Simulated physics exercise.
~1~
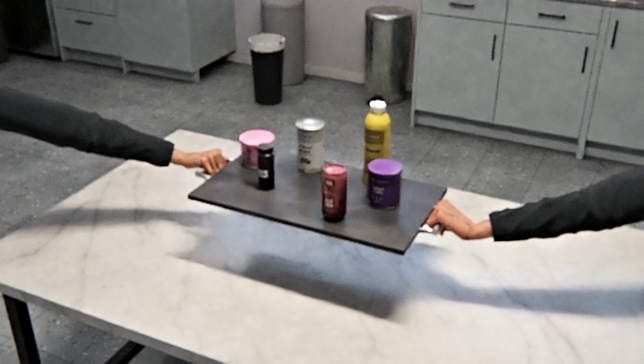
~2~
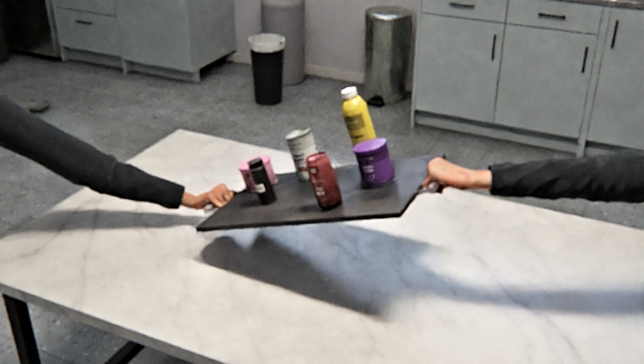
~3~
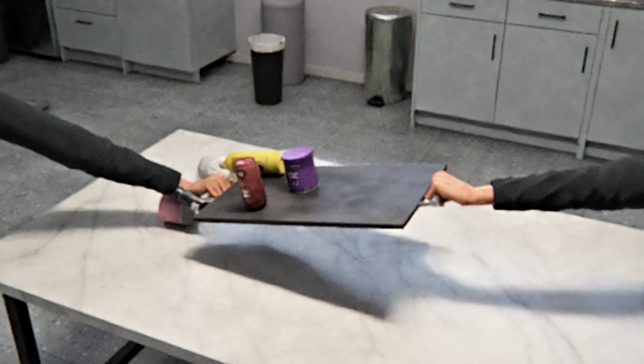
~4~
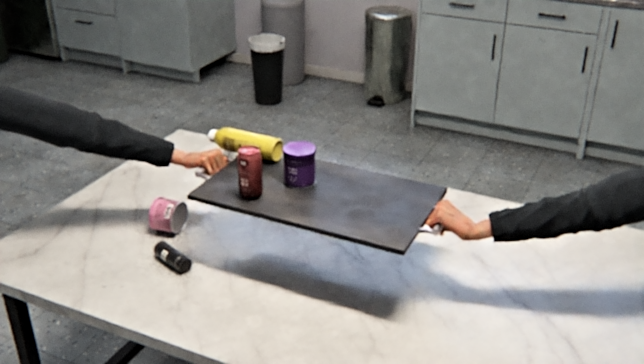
Two hands tip a tray left, spilling three items, then level it again.
